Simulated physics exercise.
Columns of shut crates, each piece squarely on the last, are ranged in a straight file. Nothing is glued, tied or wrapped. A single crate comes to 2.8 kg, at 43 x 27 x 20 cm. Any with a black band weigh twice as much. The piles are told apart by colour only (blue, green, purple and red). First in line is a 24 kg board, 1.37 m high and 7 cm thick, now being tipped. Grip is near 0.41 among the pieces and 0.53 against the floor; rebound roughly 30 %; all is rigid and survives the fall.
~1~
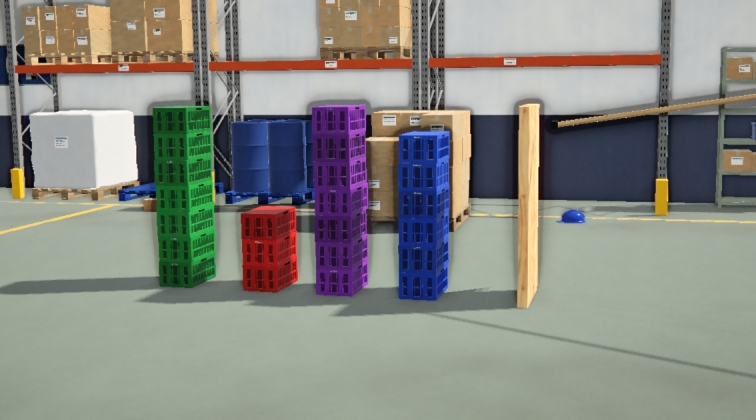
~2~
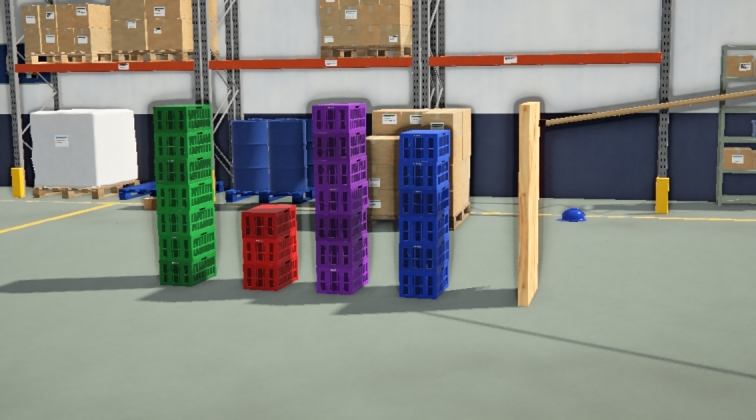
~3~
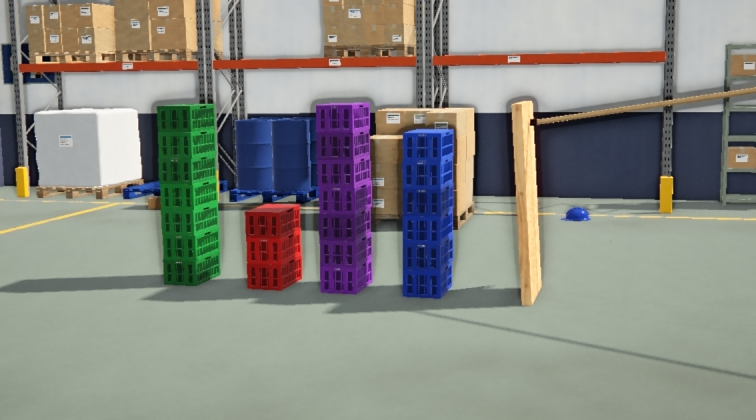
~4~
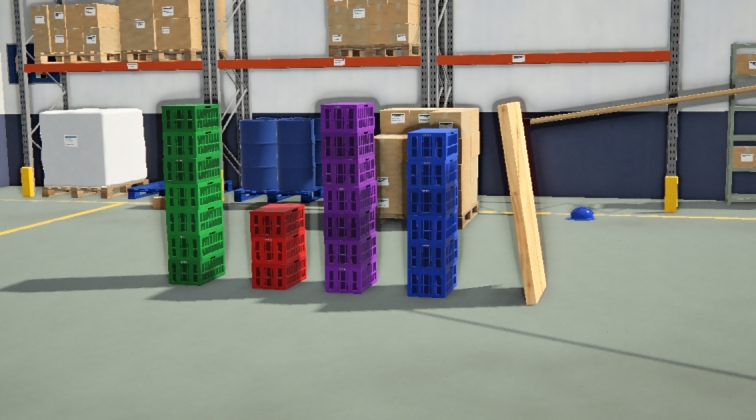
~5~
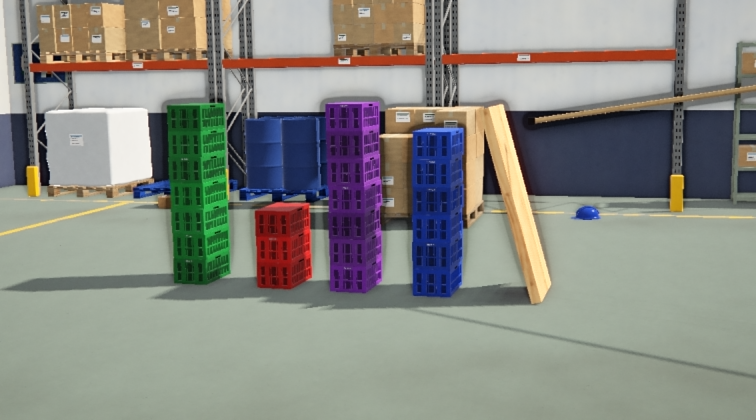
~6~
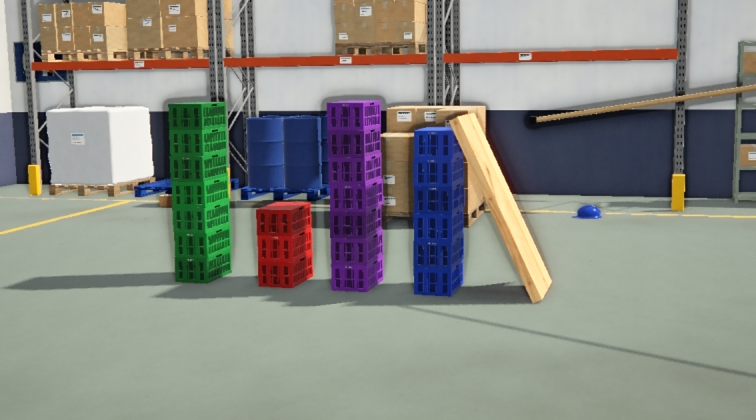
At the start, an upright wooden board stands right of a row of blue, purple, red and green crate stacks, while a pole moves in from the right. The pole meets the board's upper part and pushes it, then stays back as the board tilts left to the blue stack's top.
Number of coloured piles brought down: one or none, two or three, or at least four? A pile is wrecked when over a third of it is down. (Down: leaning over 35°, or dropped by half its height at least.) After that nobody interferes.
Lost: Upwards of three.
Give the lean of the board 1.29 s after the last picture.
Some 75° from upright.
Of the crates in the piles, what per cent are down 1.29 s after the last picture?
At that moment 45 per cent.
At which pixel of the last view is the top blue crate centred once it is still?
Near (366, 212).
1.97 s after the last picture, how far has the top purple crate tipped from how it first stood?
Roughly 130°.
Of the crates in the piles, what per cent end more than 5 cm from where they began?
95 per cent.
Then, 0.71 s later than the last frame, board 57° from upright; 3 of the 23 crates down; top blue crate tilted 14°, 10 cm lower; top purple crate tilted 10°.
Then, 1.29 s later than the last frame, board 75° from upright; 10 of the 23 crates down; top blue crate tilted 38°, 45 cm lower; top purple crate tilted 25°, 30 cm lower.
Then, 1.97 s later than the last frame, board 75° from upright; 20 of the 23 crates down; top purple crate on its side; top green crate on its side.
When it is over, board 74° from upright; 20 of the 23 crates down; top purple crate upside down; top green crate on its side. Wrecked, blue, green, purple and red. In pixels of the last frame, middles, top purple crate near (89, 226).
